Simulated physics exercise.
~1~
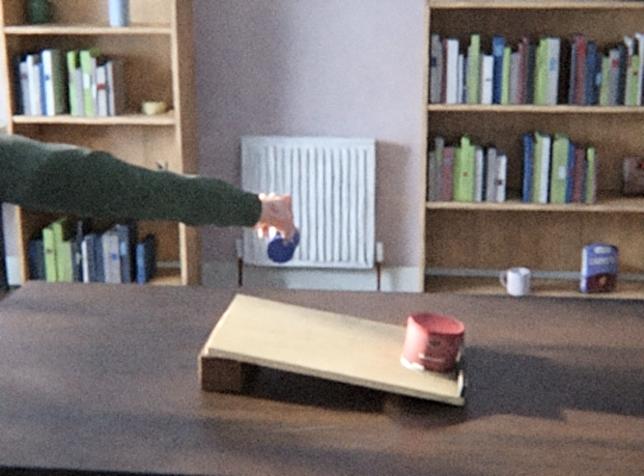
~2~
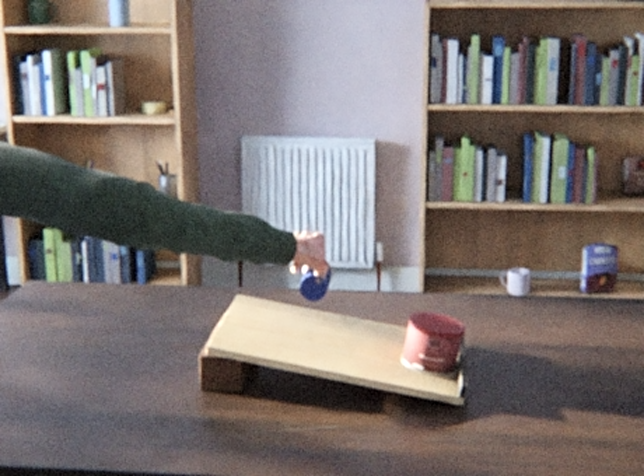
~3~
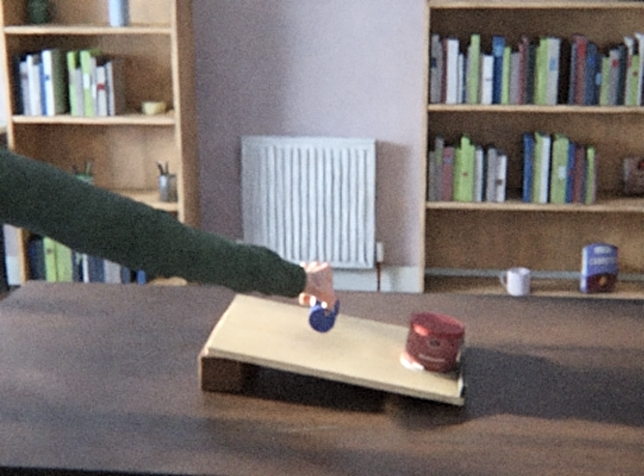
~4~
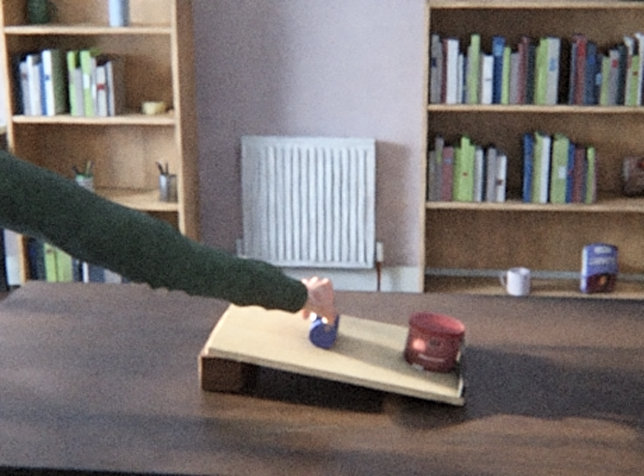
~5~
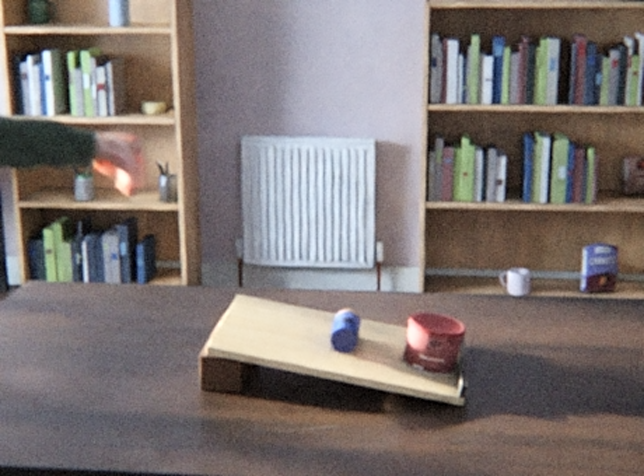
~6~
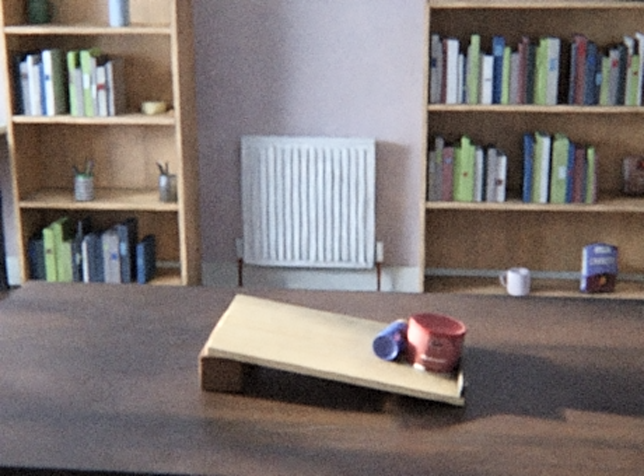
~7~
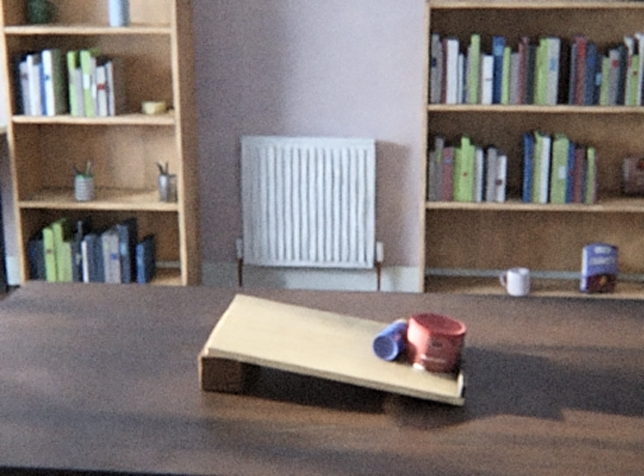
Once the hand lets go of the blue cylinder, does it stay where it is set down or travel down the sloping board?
It travels down the board after the hand lets go. It ends up beside the red tub near the lower end.
